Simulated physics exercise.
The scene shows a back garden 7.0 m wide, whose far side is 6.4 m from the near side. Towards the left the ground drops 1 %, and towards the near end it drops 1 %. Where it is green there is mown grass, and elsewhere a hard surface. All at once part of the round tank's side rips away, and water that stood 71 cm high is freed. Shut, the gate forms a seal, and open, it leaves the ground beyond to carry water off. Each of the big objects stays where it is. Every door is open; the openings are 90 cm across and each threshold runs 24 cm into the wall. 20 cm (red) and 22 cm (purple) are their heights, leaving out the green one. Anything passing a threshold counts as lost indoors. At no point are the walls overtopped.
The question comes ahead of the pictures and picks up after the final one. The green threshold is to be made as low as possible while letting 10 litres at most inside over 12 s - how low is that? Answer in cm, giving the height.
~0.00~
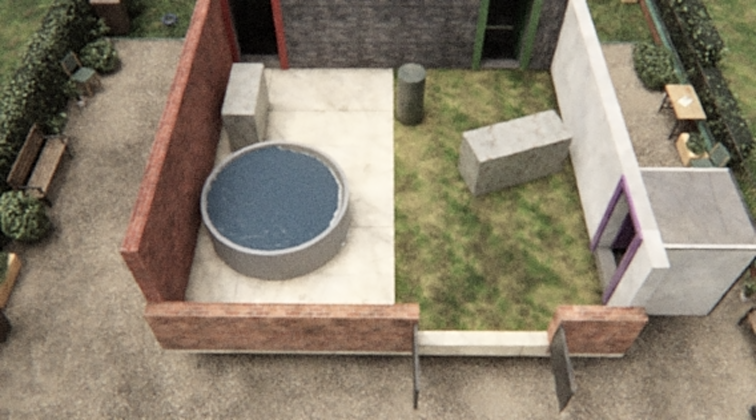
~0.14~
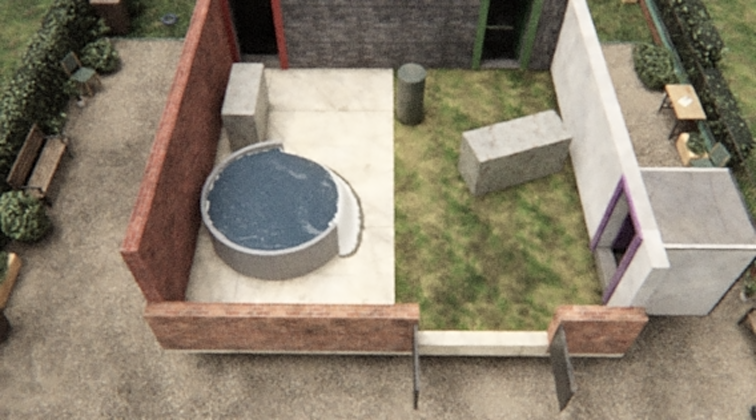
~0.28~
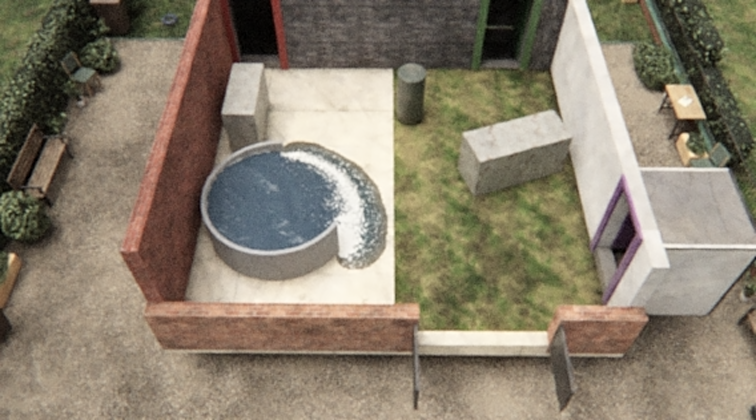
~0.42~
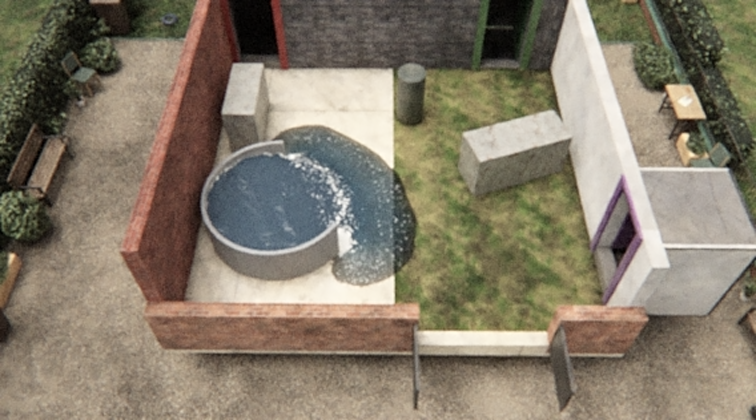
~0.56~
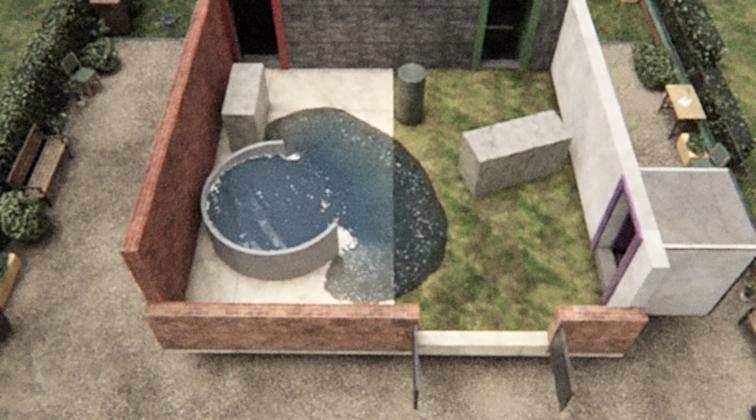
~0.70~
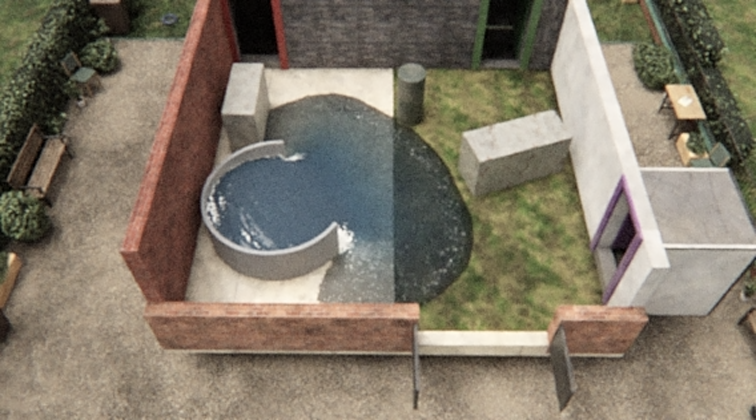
It comes to about 12.5 cm.
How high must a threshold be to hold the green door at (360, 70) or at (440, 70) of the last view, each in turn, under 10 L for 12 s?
In turn: About 17 cm, about 8.5 cm.
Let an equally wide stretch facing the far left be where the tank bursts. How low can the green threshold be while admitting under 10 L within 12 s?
If so: Around 6.5 cm.
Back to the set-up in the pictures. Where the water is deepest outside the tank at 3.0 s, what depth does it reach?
22 cm.
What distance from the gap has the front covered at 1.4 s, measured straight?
4.0 m.
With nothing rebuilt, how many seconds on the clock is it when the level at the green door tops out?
Around 5.0 s, give or take.
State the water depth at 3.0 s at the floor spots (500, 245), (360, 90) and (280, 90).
Roughly 9, 16 and 5 cm, in turn.
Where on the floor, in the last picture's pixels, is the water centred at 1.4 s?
The water's centre is at about (336, 196).
After 1.4 s water covers 50 % of the floor, deepest (28 cm) near (398, 124); it has not reached the green door.
After 3.0 s water covers 80 % of the floor, deepest (22 cm) near (390, 71); 11 cm at the green door, 0 litres in over its 6 cm threshold.
After 12.0 s water covers 100 % of the floor, deepest (21 cm) near (179, 329); 3 cm at the green door, 74 litres in over its 6 cm threshold.
At the green door as built, the water arrived by 2.6 s and peaked near 15 cm at 5.0 s.
With a threshold of 11 cm, 19 litres would have come in within the 12 s; with 14.5 cm, 4 litres. So under 10 litres takes about 12.5 cm.
